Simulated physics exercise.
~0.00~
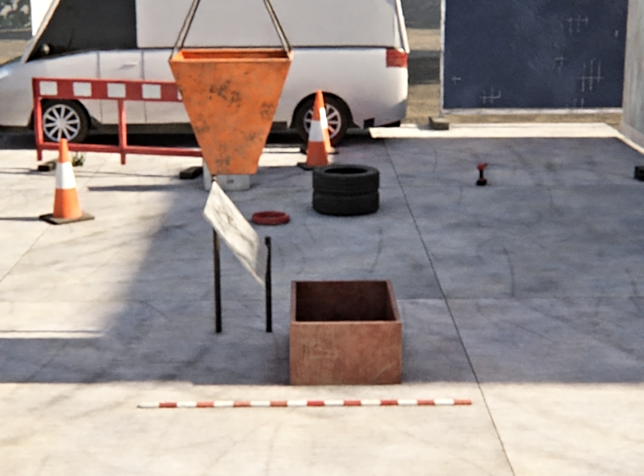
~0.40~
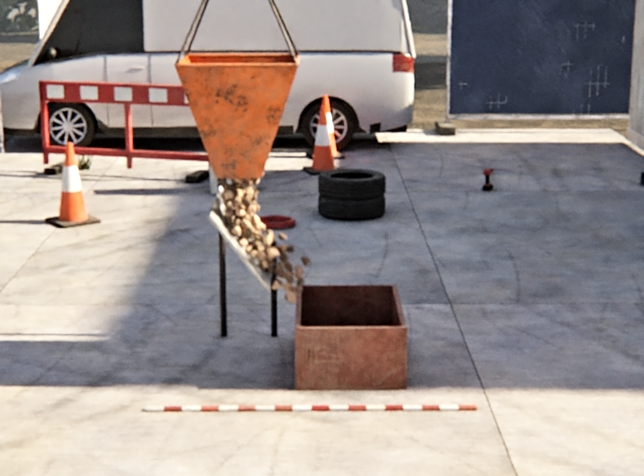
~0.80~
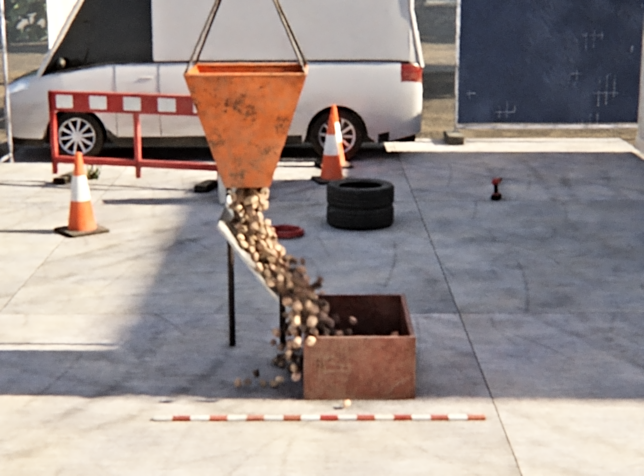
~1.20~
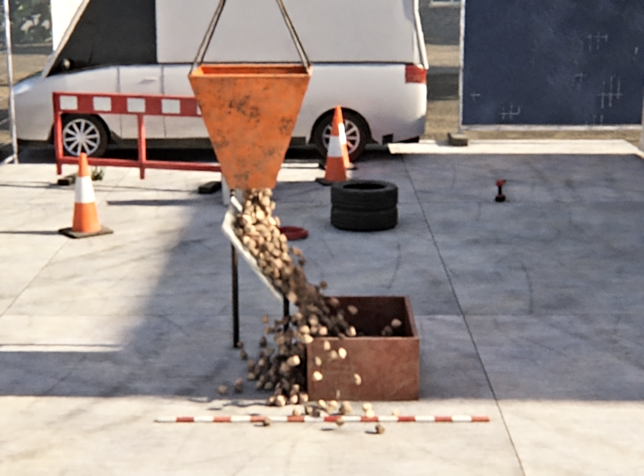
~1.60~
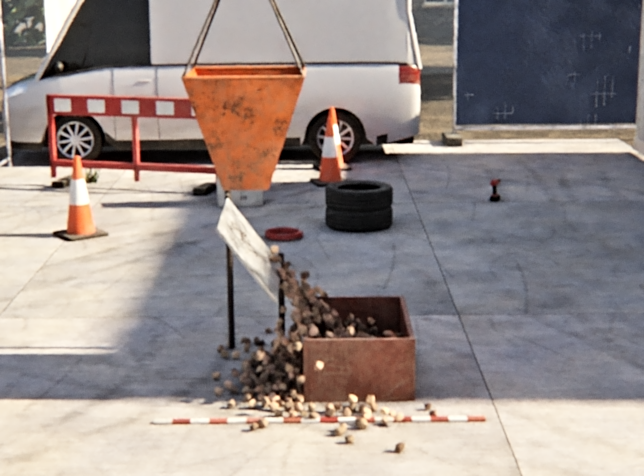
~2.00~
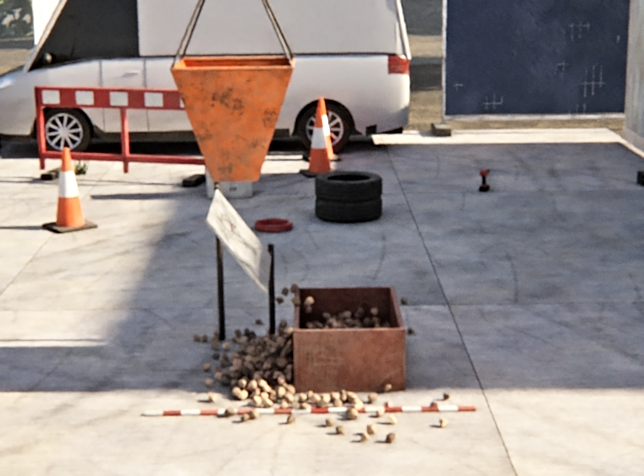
Orange hanging skip dropping stones down a tilted slide, most landing in a rusty bin, many others piling up left of it.
